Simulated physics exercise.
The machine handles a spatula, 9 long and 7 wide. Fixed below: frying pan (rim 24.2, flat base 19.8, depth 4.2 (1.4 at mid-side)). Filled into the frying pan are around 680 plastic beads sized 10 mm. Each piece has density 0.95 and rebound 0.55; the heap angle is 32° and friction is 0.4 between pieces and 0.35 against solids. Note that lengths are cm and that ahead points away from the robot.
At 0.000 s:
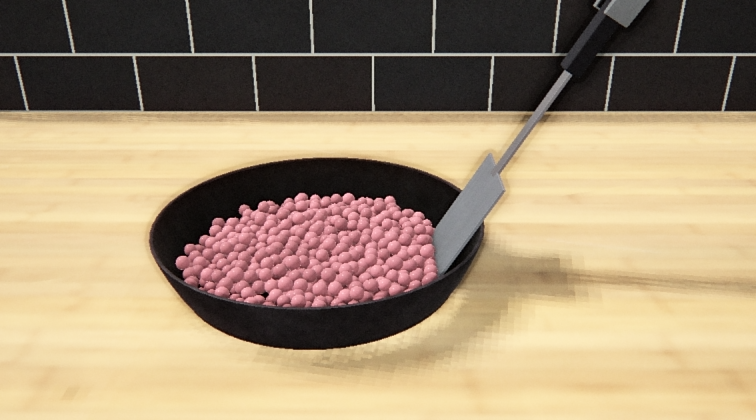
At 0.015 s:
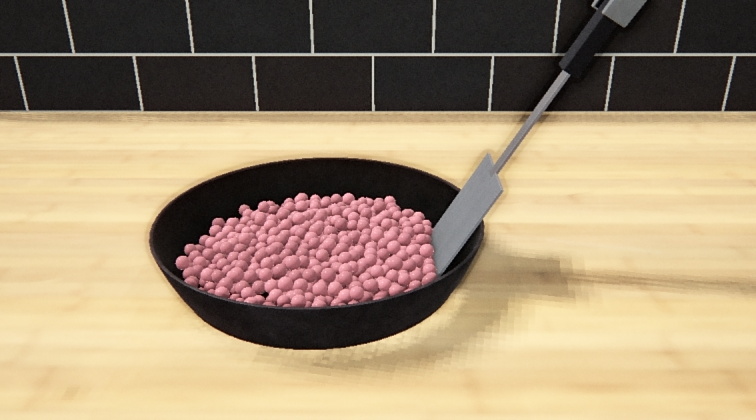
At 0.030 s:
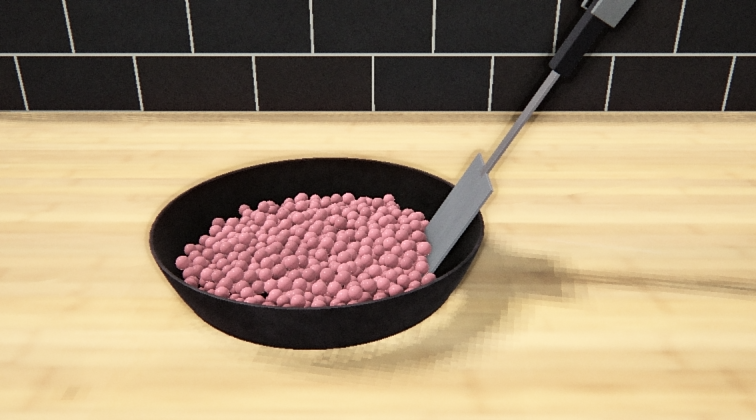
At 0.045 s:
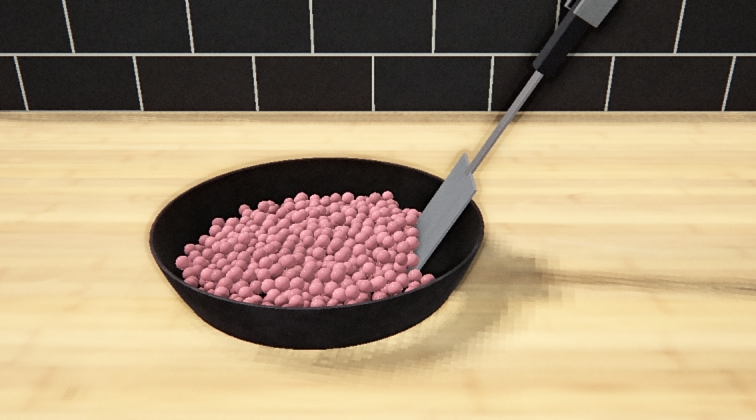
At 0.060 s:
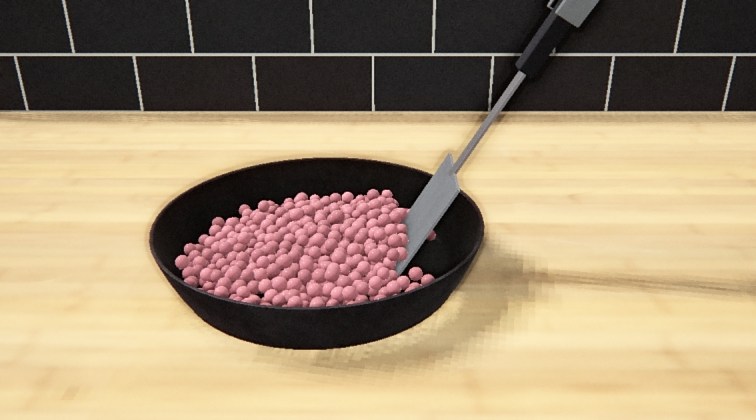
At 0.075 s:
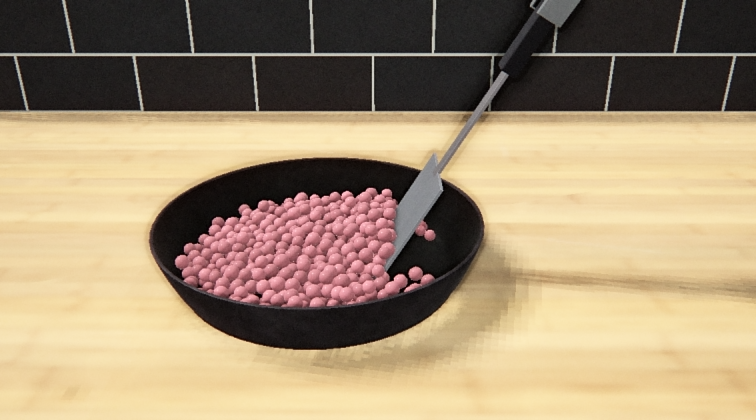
Spatula sliding leftward through pink beads in a black frying pan, heaping them slightly and leaving a few behind its blade.
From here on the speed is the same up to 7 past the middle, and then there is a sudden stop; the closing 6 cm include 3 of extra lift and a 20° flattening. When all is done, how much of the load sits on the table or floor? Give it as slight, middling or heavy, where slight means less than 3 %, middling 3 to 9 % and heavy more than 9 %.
Middling.
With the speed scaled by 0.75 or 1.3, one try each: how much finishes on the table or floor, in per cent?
Estimates, in order: 0 % and 10 %.
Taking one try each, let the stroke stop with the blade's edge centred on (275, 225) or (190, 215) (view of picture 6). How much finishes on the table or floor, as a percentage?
First try roughly 0 percent, second roughly 20 percent.
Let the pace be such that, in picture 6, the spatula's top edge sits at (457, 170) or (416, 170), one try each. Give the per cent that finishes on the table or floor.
I'd estimate close to 0 and 10 in a hundred.
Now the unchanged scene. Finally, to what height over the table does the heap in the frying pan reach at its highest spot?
5.0 cm.
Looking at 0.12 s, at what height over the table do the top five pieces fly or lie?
Height: Approx. 6 cm.
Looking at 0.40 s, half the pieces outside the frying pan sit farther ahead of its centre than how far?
About 18 cm.
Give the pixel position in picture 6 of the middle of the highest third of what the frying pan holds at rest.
(220, 238).
After 0.12 s, sloping 59°, highest piece 6 above the table; 685 in the frying pan.
After 0.17 s, sloping 51°, highest piece 6 above the table; 685 in the frying pan.
After 0.40 s, sloping 39°, highest piece 5 above the table; 648 in the frying pan, 37 on the table or floor.
After 1.45 s, sloping 39°, highest piece 5 above the table; 648 in the frying pan, 37 on the table or floor.
At rest, 648 in the frying pan, 37 on the table or floor. That is 5 % on the table or floor.
